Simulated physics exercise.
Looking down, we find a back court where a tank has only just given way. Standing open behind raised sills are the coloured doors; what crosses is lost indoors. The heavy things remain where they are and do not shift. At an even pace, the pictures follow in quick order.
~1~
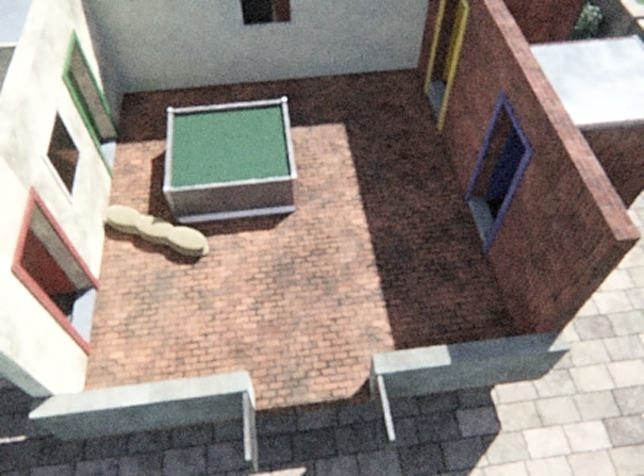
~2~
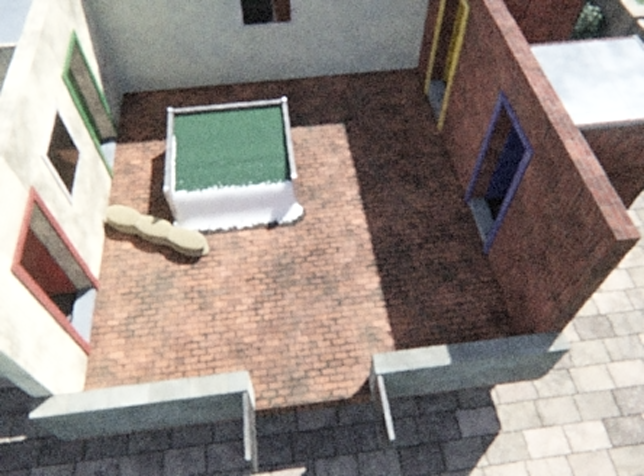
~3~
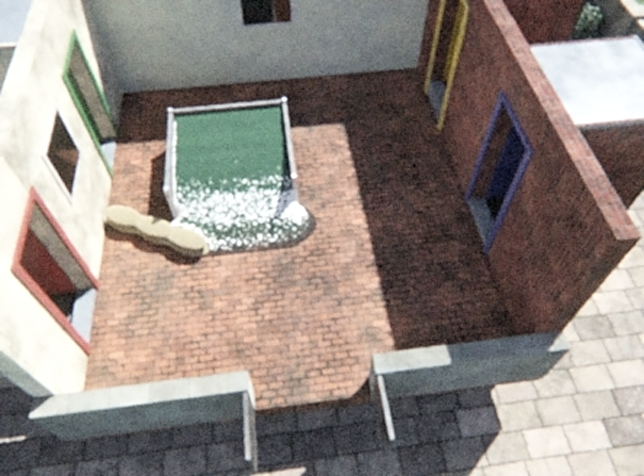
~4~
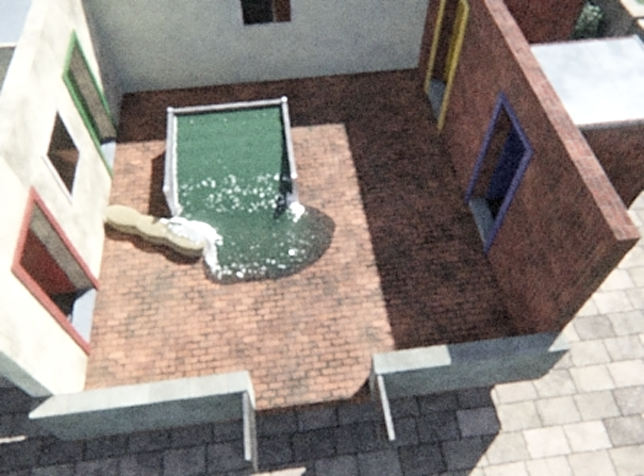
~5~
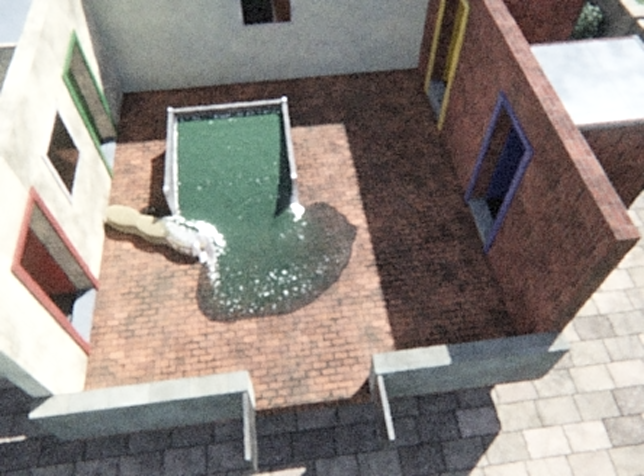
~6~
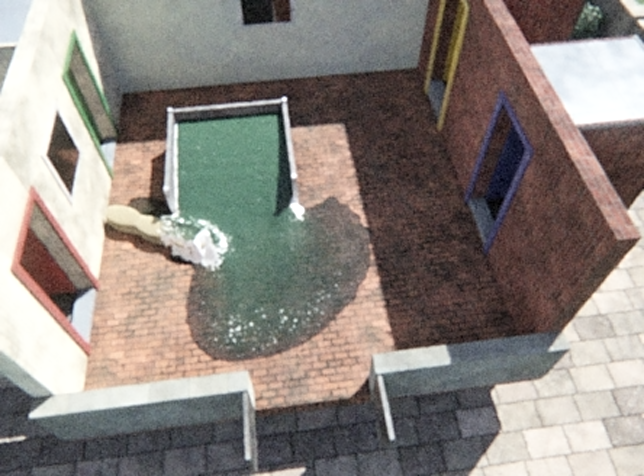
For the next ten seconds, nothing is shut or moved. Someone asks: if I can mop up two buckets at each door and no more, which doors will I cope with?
The blue door: You will cope; the green door: You will cope; the yellow door: You will cope; the red door: You will cope.
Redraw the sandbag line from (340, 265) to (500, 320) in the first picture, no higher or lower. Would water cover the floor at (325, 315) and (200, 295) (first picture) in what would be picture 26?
In turn: Submerged, submerged.
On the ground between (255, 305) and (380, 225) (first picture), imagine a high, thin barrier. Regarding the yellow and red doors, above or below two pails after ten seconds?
As I read it, the yellow door remains below while the red door ends up above.
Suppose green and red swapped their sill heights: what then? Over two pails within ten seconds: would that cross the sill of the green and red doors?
Expected: Green door remains below; red door tops the limit.
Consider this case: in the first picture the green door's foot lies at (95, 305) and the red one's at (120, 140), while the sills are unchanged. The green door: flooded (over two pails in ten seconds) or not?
Note - green: Comes out above.
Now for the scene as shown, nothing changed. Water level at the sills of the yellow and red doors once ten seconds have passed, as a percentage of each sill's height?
Roughly 10 and 50 %.
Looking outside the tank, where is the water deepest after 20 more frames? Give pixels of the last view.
Near (520, 356).
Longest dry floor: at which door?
Answer - the yellow one.
A moment on, water covers 35 % of the floor; the blue door not reached, the green door not reached, the yellow door not reached, the red door not reached.
Next, water covers 45 % of the floor; the blue door not reached, the green door under two buckets in, the yellow door not reached, the red door wet at the sill, nothing in.
Then, water covers 55 % of the floor; the blue door wet at the sill, nothing in, the green door under two buckets in, the yellow door not reached, the red door wet at the sill, nothing in.
Later, water covers 80 % of the floor; the blue door wet at the sill, nothing in, the green door under two buckets in, the yellow door wet at the sill, nothing in, the red door wet at the sill, nothing in.
In the end, water covers 95 % of the floor; the blue door wet at the sill, nothing in, the green door under two buckets in, the yellow door wet at the sill, nothing in, the red door wet at the sill, nothing in.
